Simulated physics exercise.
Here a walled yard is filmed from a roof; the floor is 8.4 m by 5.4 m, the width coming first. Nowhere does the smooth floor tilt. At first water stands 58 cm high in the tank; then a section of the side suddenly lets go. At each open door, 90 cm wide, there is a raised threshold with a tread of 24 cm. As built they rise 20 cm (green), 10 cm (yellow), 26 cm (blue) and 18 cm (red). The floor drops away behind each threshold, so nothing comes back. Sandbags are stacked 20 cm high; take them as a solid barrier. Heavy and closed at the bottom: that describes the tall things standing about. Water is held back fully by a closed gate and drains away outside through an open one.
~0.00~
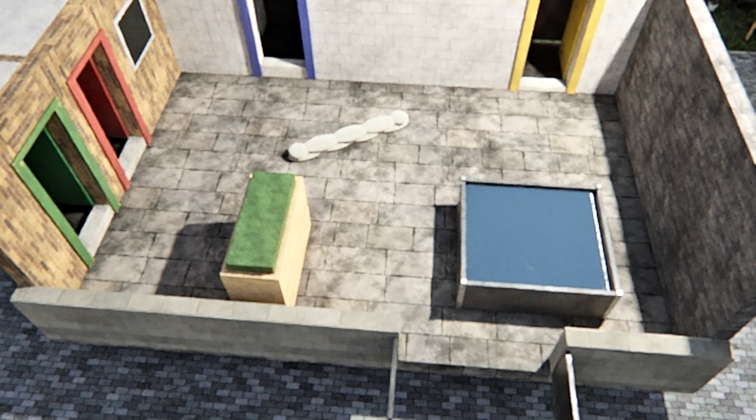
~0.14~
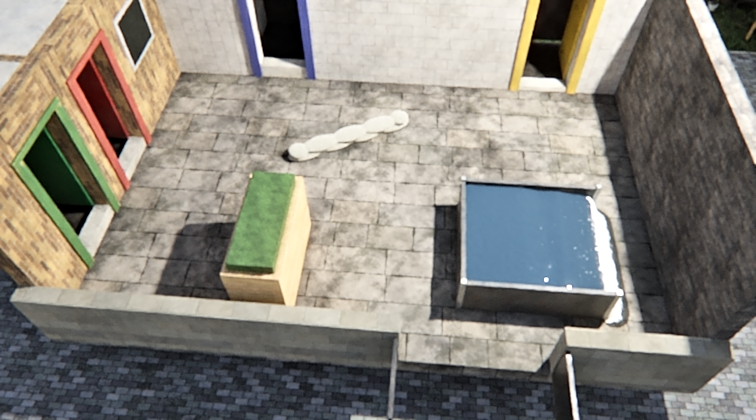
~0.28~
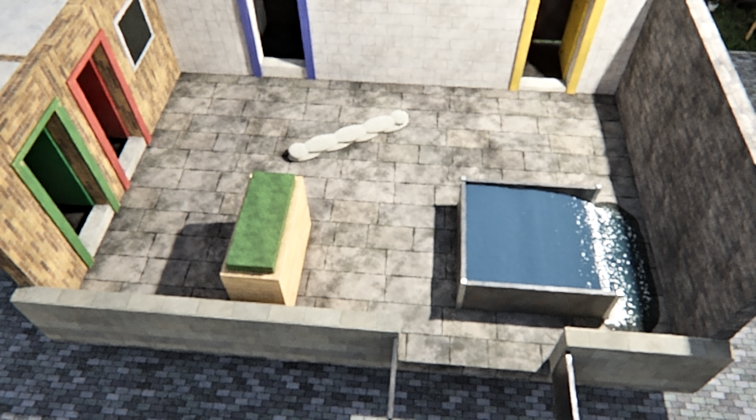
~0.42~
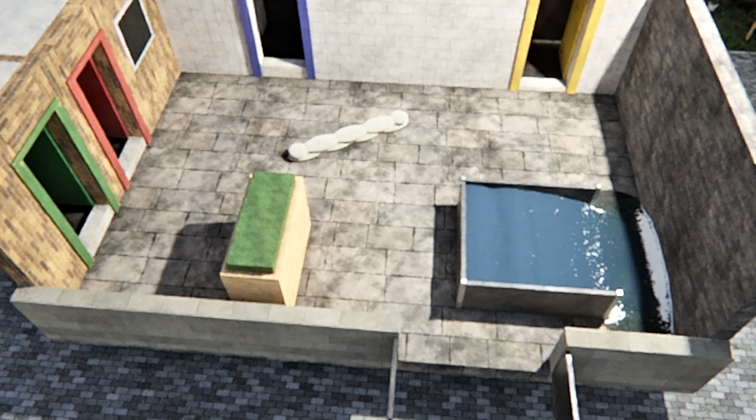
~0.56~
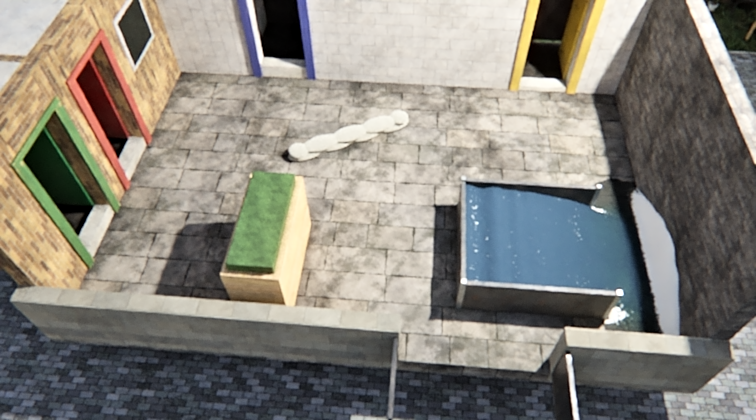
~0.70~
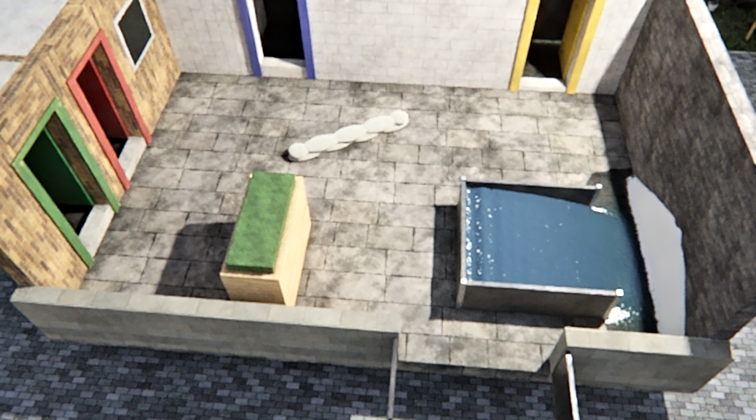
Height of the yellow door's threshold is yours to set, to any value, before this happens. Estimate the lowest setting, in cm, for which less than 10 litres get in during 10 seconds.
Around 17 cm.
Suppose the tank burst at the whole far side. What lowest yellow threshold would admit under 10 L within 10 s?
It needs to be about 27 cm high.
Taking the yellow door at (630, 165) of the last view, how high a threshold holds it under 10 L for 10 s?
9.5 cm.
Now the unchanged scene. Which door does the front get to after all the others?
Last comes the red one.
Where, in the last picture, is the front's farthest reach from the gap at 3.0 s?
Pixel: About (230, 329).
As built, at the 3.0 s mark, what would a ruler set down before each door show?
In cm - green: 0, yellow: 19, blue: 0, red: 0.
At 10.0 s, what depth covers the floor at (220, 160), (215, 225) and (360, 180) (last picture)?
Depth: About 5, 3, 4 cm.
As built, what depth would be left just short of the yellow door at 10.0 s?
Some 6.0 cm.
After 1.4 s water covers 10 % of the floor, deepest (50 cm) near (669, 352); it has not reached the yellow door.
After 3.0 s water covers 30 % of the floor, deepest (26 cm) near (610, 100); 19 cm at the yellow door, 29 litres in over its 10 cm threshold.
After 10.0 s water covers 90 % of the floor, deepest (8 cm) near (299, 311); 6 cm at the yellow door, 64 litres in over its 10 cm threshold.
At the yellow door as built, the water arrived by 1.9 s and peaked near 20 cm at 2.6 s.
Run again over the same 10 s with other heights there, 25 litres in over 14 cm, 4 litres over 19 cm. The limit of 10 litres is kept from about 17 cm up.
